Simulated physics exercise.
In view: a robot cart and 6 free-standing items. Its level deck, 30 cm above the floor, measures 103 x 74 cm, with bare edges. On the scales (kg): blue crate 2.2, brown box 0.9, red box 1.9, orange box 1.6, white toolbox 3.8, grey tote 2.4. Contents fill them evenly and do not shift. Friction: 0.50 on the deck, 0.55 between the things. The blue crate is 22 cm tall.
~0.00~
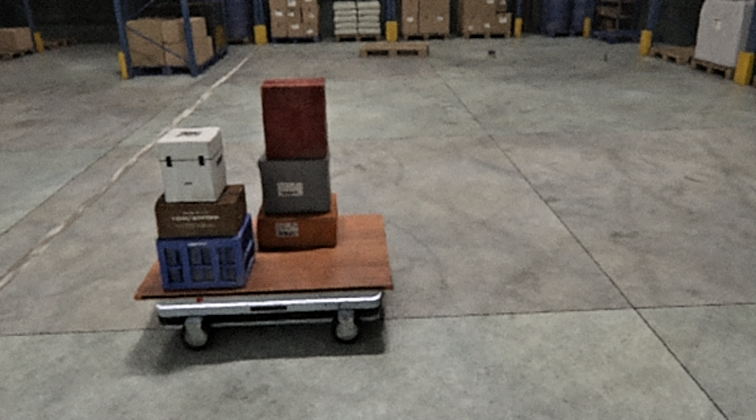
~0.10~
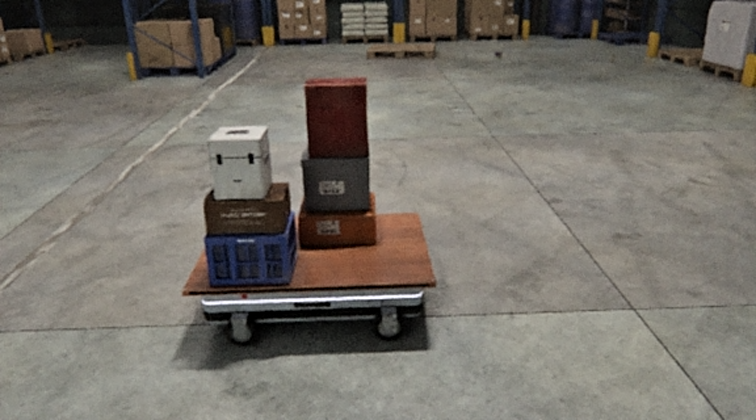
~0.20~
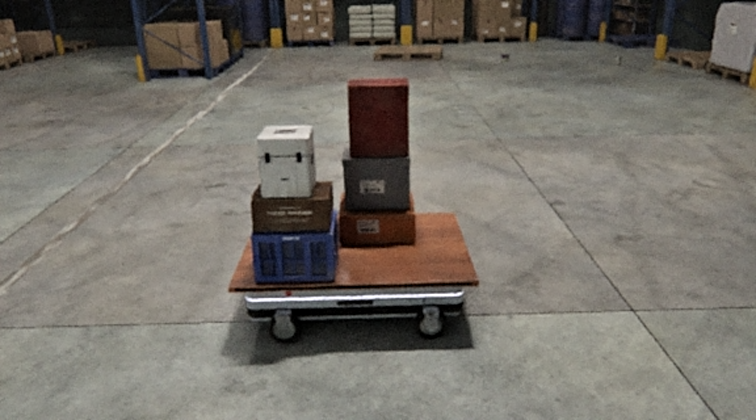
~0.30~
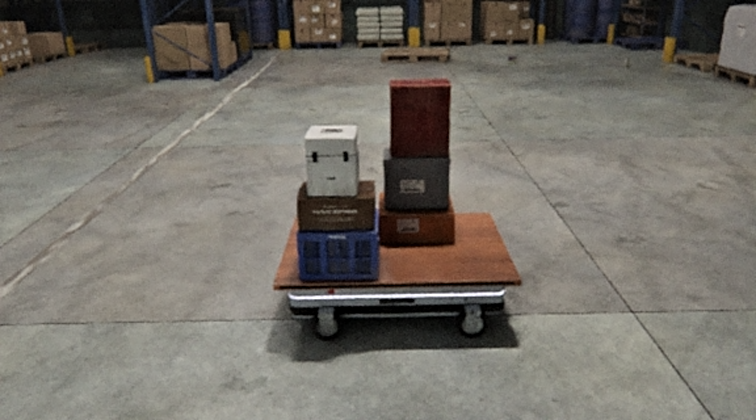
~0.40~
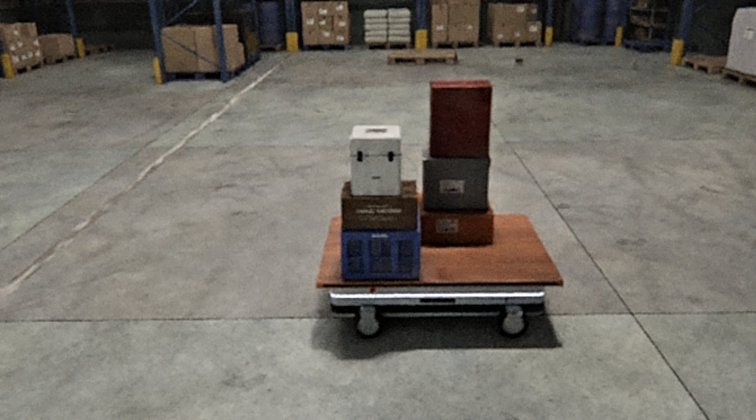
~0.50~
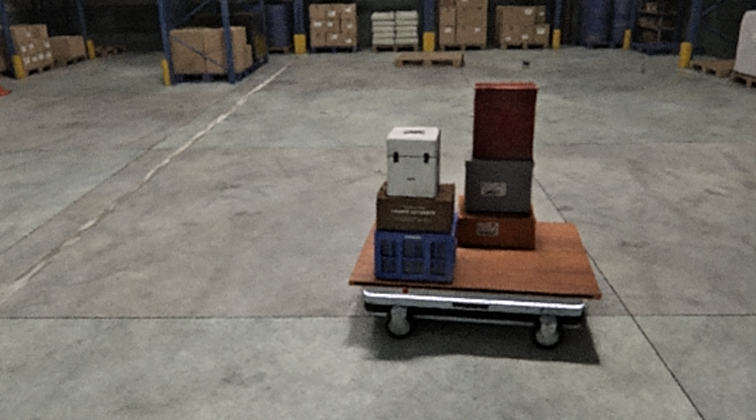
A low cart carrying two stacks of boxes, with a white toolbox topping one and a red box the other, rolled steadily from left to right across a warehouse floor, then turned slightly.
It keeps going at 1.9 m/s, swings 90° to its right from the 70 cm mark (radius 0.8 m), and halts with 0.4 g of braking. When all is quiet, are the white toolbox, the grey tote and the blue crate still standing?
The white toolbox keeps standing; the grey tote topples; the blue crate keeps standing.
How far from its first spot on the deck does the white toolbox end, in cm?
About 0 cm.
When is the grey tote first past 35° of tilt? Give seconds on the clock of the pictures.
At about 0.9 s.
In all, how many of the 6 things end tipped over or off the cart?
3 of them.
Around 0.90 s, cart 171 cm along, turned 62°; red box, orange box and grey tote now off the cart.
Around 1.30 s, cart 245 cm along, turned 90°.
Finally (2.1 s), off the cart and tipped over, red box and grey tote; off the cart but upright, orange box; the other 3 still in place (within 10 cm). In the last view, white toolbox near (625, 308).
